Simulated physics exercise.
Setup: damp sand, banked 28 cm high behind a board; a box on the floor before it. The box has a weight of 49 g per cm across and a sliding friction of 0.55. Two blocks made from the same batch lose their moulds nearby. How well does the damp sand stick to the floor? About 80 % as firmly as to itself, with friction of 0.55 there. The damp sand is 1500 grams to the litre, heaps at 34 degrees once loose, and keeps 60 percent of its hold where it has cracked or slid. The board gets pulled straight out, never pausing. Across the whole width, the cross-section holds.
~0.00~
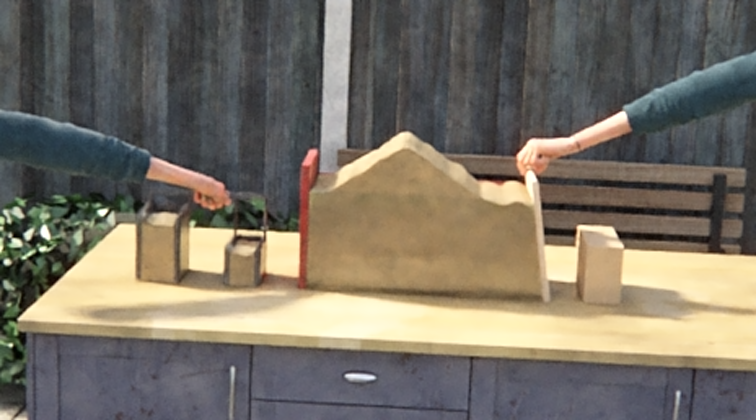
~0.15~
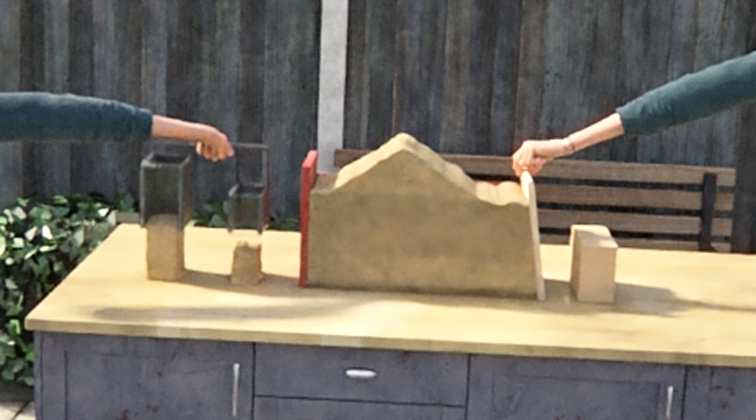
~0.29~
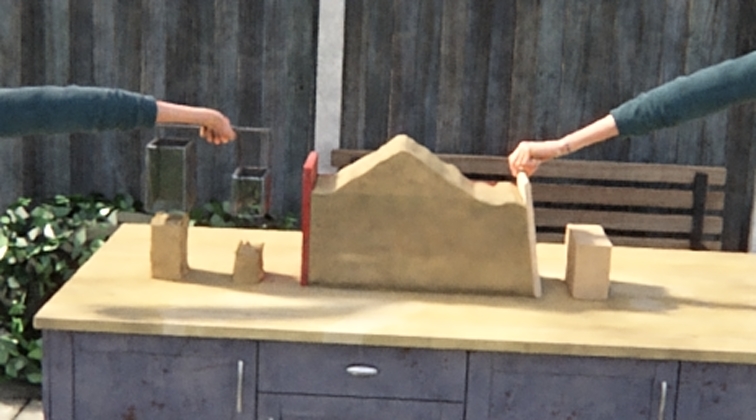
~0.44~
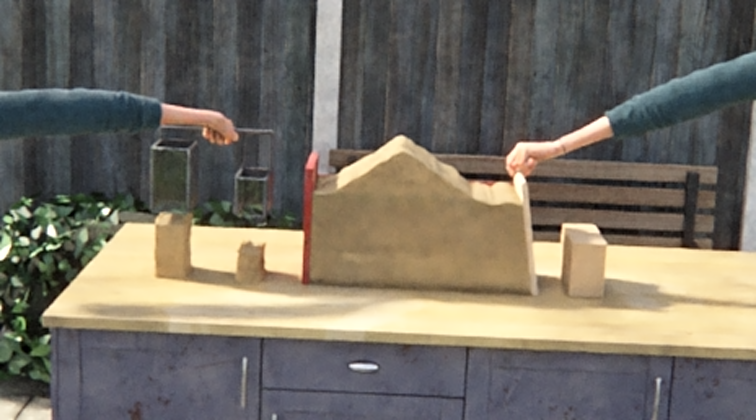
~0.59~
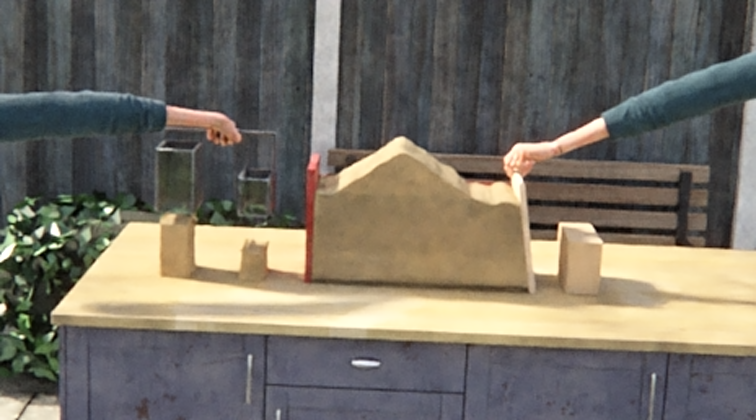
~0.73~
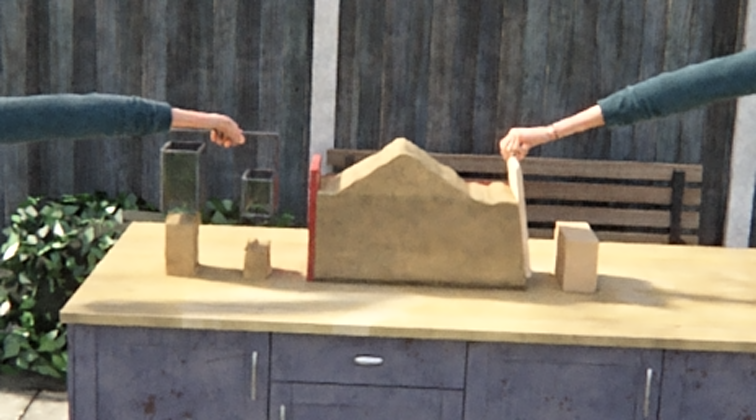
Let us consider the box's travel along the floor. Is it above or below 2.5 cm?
Below.
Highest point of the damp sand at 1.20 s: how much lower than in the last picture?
I'd put it at close to 0.0 cm.
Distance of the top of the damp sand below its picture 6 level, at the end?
Measured change: About 0.0 cm.
By 0.95 s, the box has not moved.
By 1.20 s, the box has not moved.
By 1.46 s, the box has not moved.
By 1.71 s, the box has not moved.
By 1.76 s, at the end, the box has not moved.
